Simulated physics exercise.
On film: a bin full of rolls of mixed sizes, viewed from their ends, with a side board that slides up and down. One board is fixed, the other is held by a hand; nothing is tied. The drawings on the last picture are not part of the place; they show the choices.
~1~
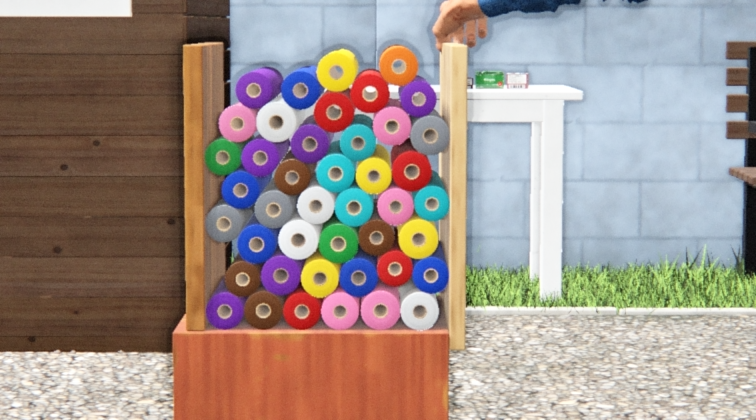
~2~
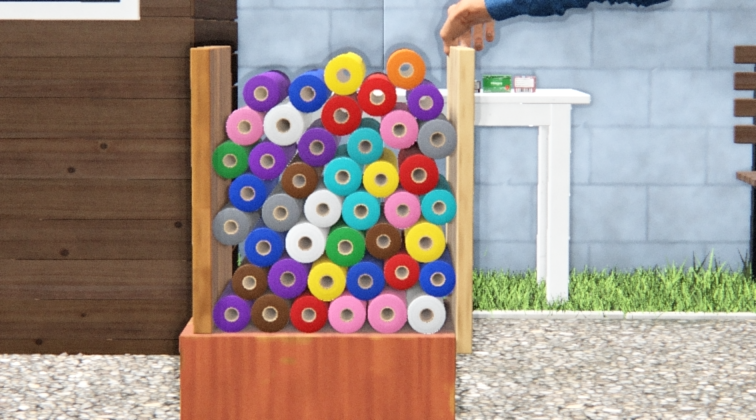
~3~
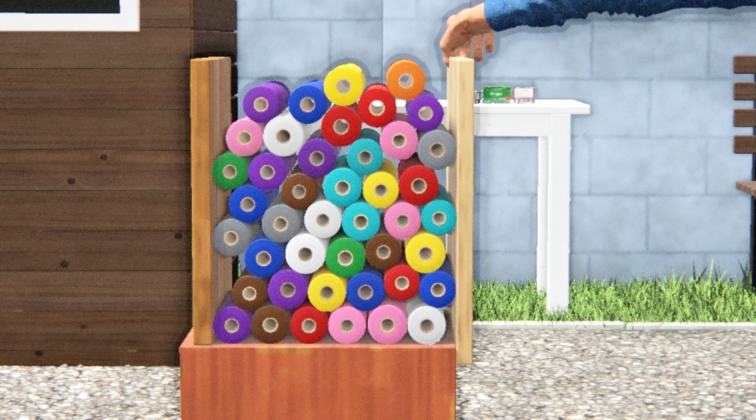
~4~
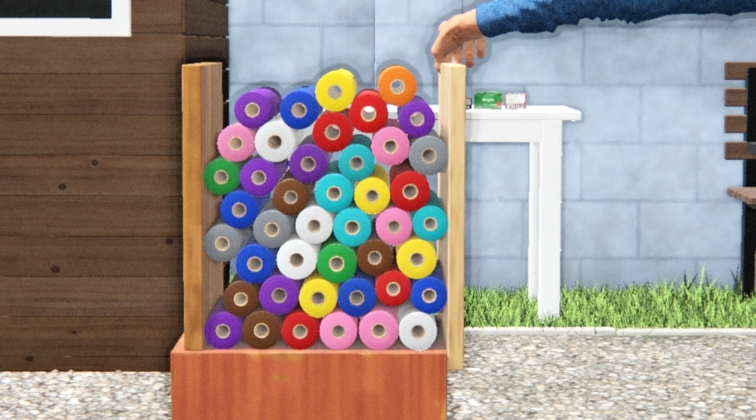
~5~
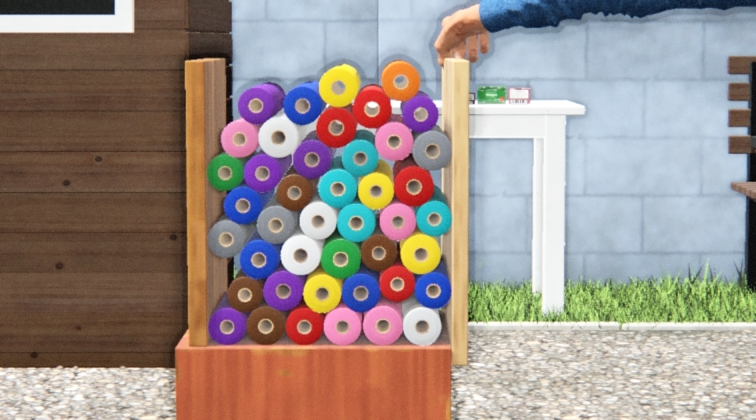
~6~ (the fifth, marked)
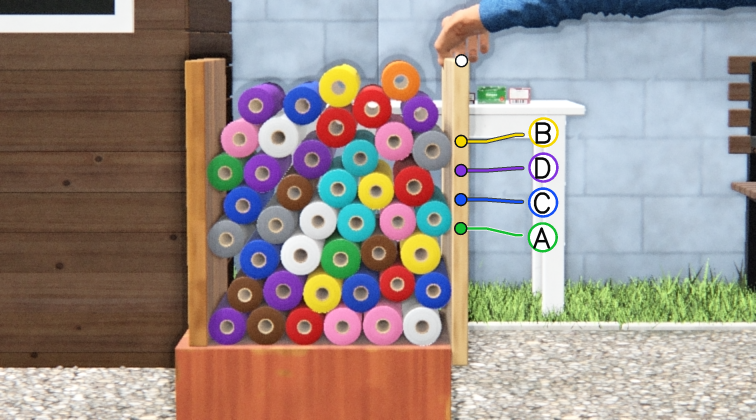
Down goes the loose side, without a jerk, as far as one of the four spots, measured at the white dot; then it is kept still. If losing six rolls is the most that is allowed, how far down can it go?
Lower it to A and no more.
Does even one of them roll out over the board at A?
Yes.
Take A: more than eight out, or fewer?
It loses fewer than eight.
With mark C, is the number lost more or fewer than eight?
It loses fewer than eight.
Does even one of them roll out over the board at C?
Yes, at C.
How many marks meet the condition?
Four of them.
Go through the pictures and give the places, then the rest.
The first frame shows a purple roll (419, 99); a blue roll (300, 90); side board (452, 185).
The second frame shows side board (459, 189); a purple roll (232, 314).
The third frame shows a white roll (427, 326); a purple roll (288, 289).
The fourth frame shows a white roll (296, 260); a grey roll (272, 230).
The fifth frame shows a turquoise roll (338, 189); a green roll (225, 173); a purple roll (421, 114).
On the marked copy, A at (461, 229); B at (461, 141); C at (461, 199); D at (461, 170); the white dot at (462, 61).
Taking A. A third of the way, top of the board (453, 132).
Two thirds of the way, top of the board (452, 212).
When it is over, top of the board (452, 227), three out over the board.
As for the rest, B none out over the board; C three out over the board; D one out over the board.
